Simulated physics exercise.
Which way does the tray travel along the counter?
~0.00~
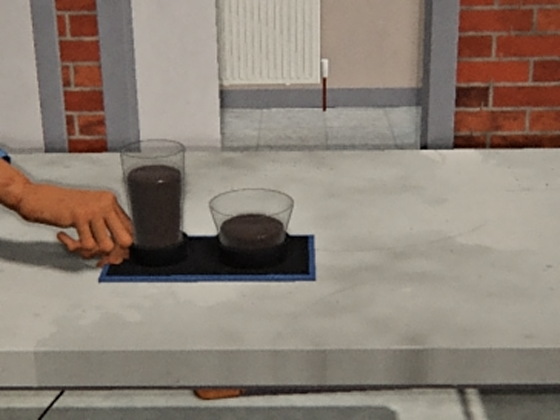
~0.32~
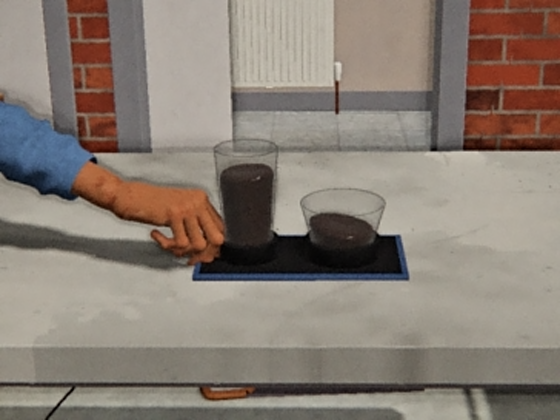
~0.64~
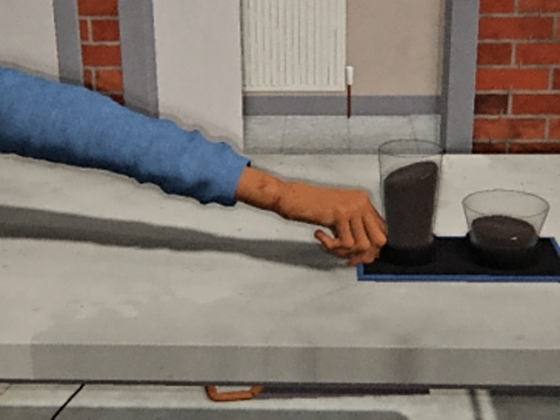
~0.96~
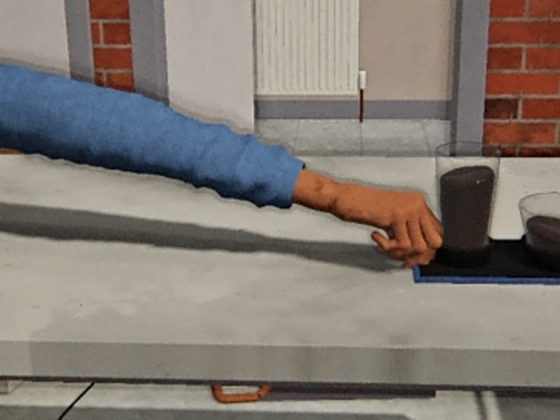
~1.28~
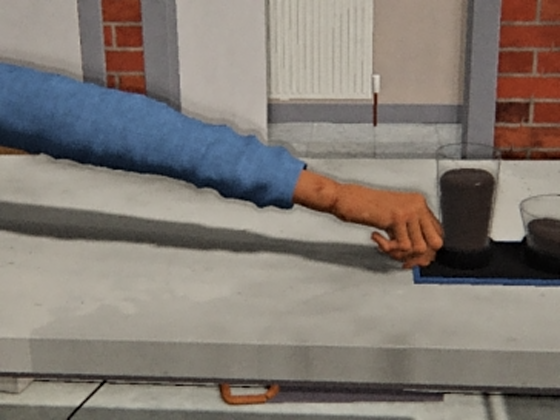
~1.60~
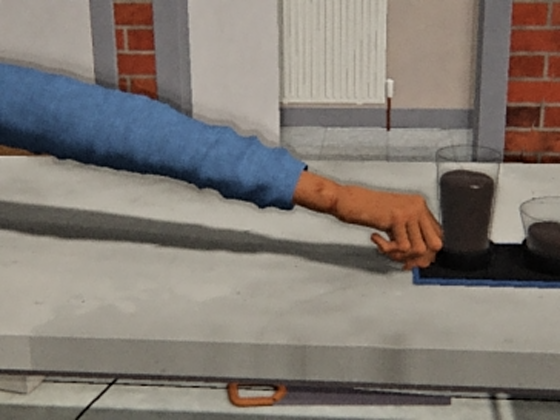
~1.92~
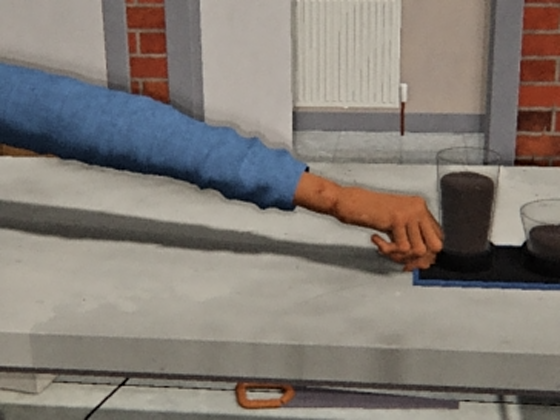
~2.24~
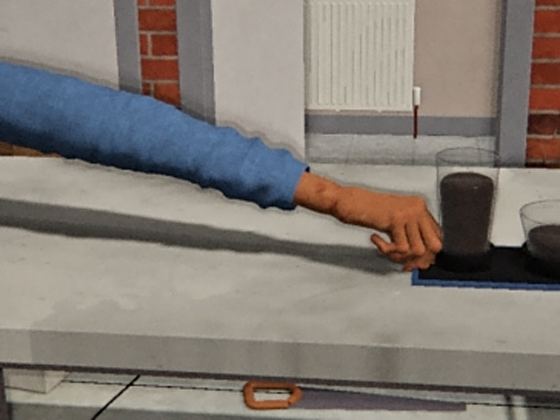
The tray travels to the right, with the hand at its left end.
